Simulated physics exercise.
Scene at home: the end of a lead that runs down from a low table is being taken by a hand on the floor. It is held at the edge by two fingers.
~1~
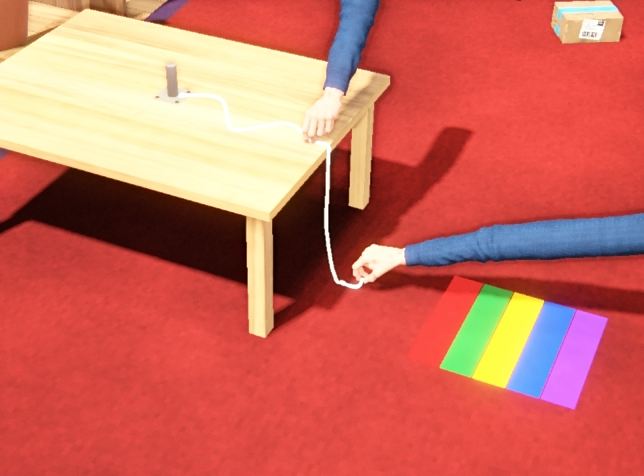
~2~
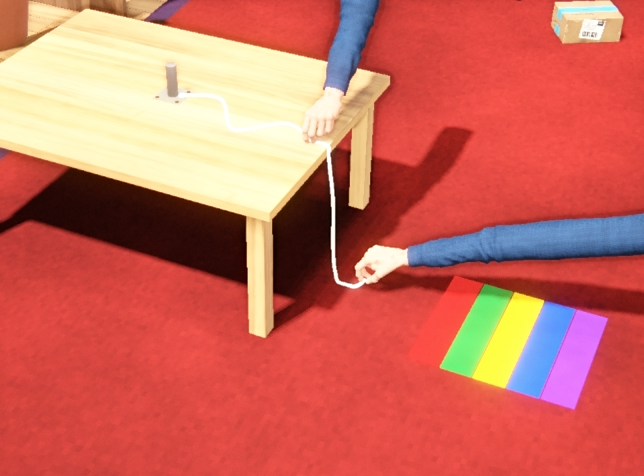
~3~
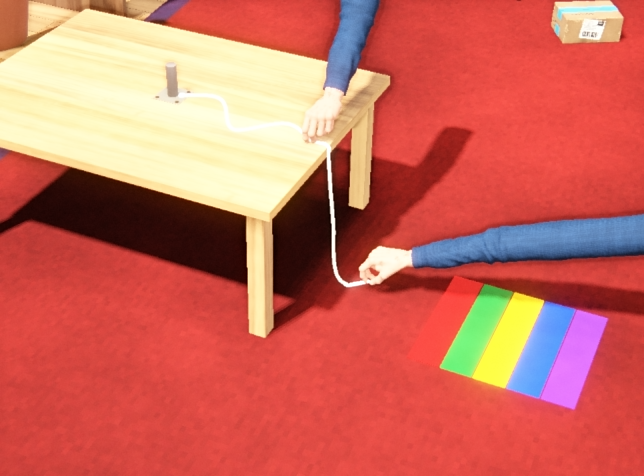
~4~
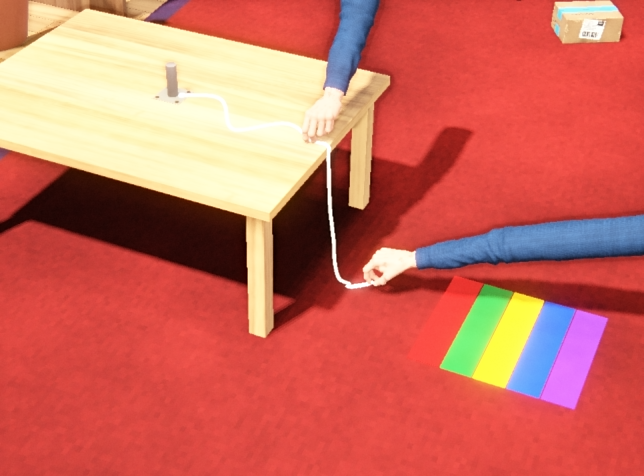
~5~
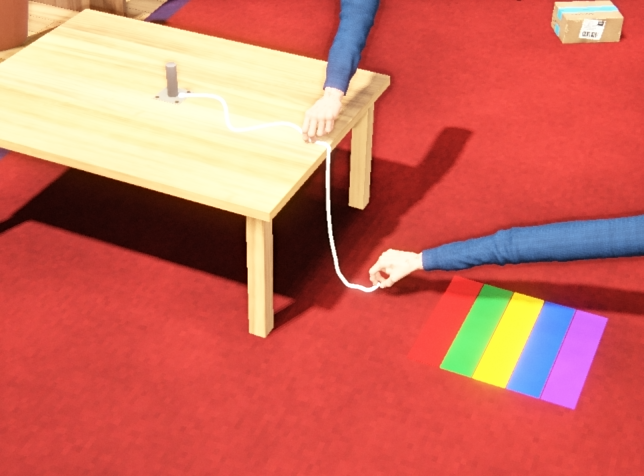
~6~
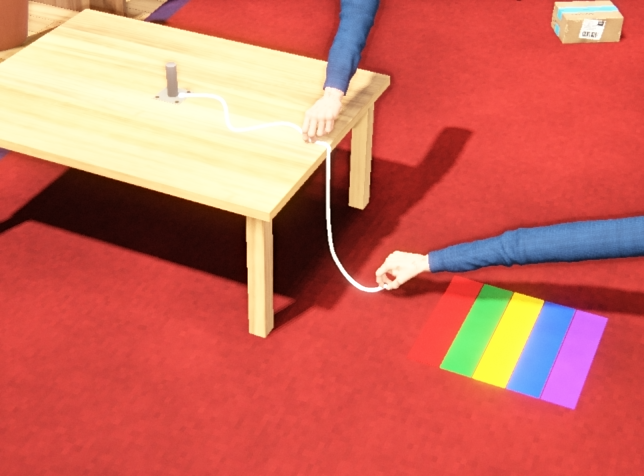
The footage shows a white cord running across a wooden table and over its edge, one hand resting on it there, while another hand near the red floor draws the cord's end slightly right, toward the coloured stripes.
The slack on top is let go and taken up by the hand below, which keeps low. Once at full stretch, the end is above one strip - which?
The end stops over the yellow strip.
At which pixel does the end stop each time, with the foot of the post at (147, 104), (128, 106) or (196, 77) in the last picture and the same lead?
Approximate places, in that order: (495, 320), (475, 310), (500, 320).
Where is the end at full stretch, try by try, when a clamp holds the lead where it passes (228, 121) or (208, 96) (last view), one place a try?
Near (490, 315) and (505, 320).
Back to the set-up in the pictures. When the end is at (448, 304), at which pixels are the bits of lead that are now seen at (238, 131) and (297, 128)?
Point one: (274, 125); point two: (326, 145).
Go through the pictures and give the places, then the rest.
End (362, 279); red (432, 346); green (464, 356); yellow (496, 366); blue (530, 376); purple (564, 387), in the first picture.
End (365, 280); lead through (209, 96) (228, 124) (290, 125) (329, 157) (333, 215) (334, 268), in the second picture.
End (369, 281), in the third picture.
End (373, 282); lead through (209, 96) (228, 124) (290, 125) (329, 157) (331, 214) (336, 268), in the fourth picture.
End (379, 284), in the fifth picture.
End (385, 286); lead through (209, 96) (228, 124) (290, 125) (328, 157) (328, 214) (341, 268), in the sixth picture.
Soon after, end near (448, 304); over red.
After that, end near (489, 316); over green.
At the stop, end near (514, 323); over yellow. It gets as far as the yellow strip.
